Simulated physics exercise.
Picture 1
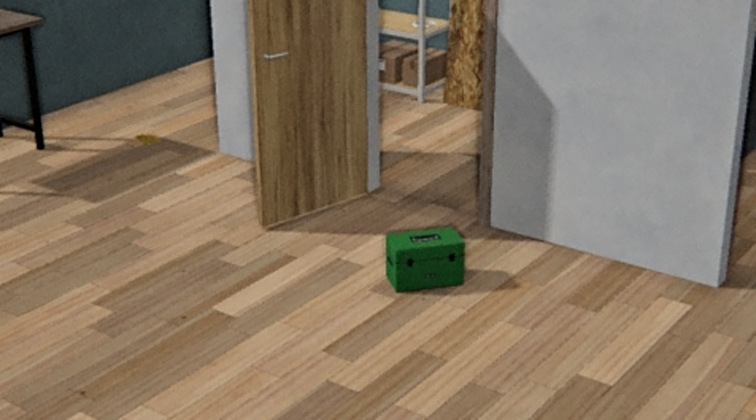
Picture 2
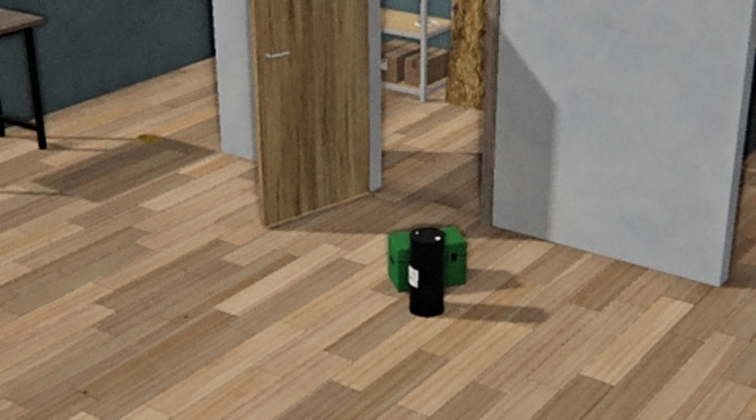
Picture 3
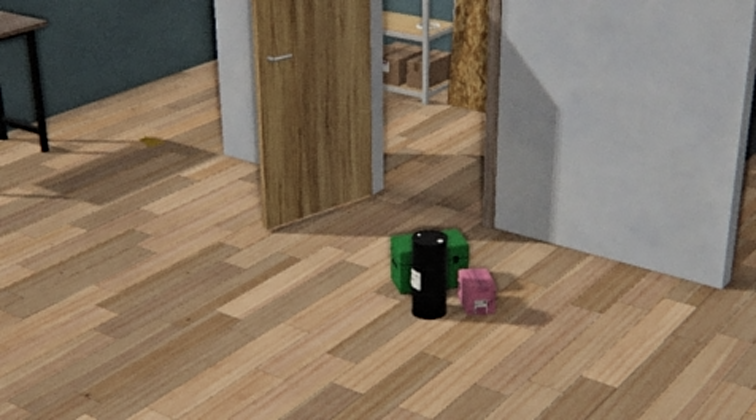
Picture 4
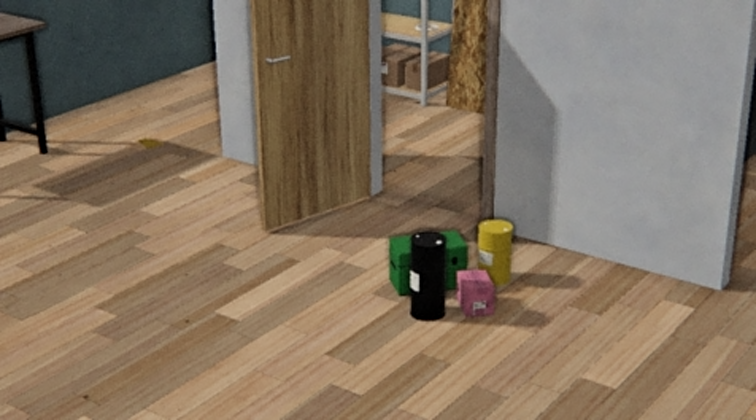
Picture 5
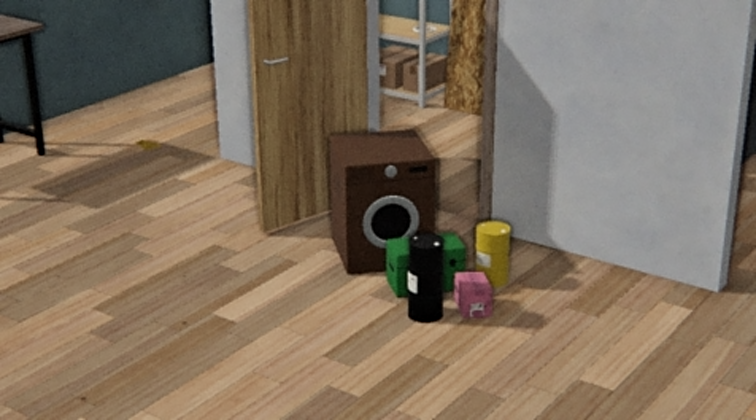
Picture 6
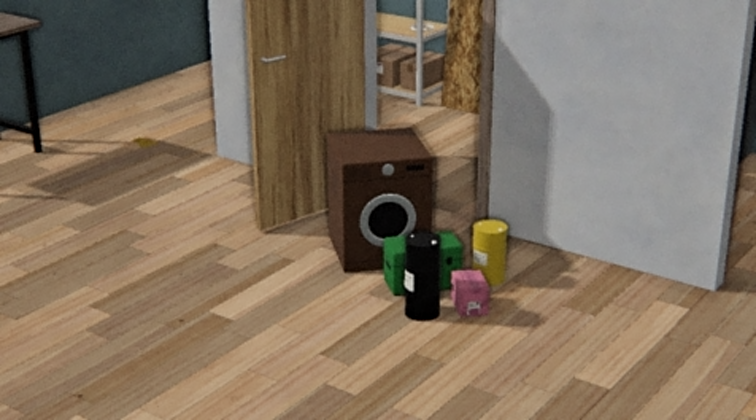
Open wooden door standing still as a green toolbox, black canister, pink parcel, yellow canister and brown appliance appear in turn nearby.
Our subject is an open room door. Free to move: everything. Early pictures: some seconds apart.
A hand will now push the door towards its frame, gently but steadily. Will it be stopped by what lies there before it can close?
Yep, watching it, the door gets hung up on the way.
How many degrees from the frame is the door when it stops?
Close to 75 degrees, I'd say.
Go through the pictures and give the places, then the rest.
In the first frame, door wide open and still.
In the second frame, door wide open and still; green toolbox (427, 259).
In the third frame, door wide open and still; pink parcel (477, 292); black canister (429, 275).
In the fourth frame, door wide open and still; yellow canister (495, 253); green toolbox (428, 263).
In the fifth frame, door wide open and still; pink parcel (473, 295); black canister (426, 278).
In the sixth frame, door wide open and still; brown appliance (379, 199); yellow canister (489, 253).
Then, 0.40 s past the last view, door at 97°.
Then, 0.60 s past the last view, door at 88°.
Then, 0.80 s past the last view, door at 78°.
Finally, door at 75°; all 5 still in place. Final places as the last picture's camera would see them, brown appliance near (379, 199).
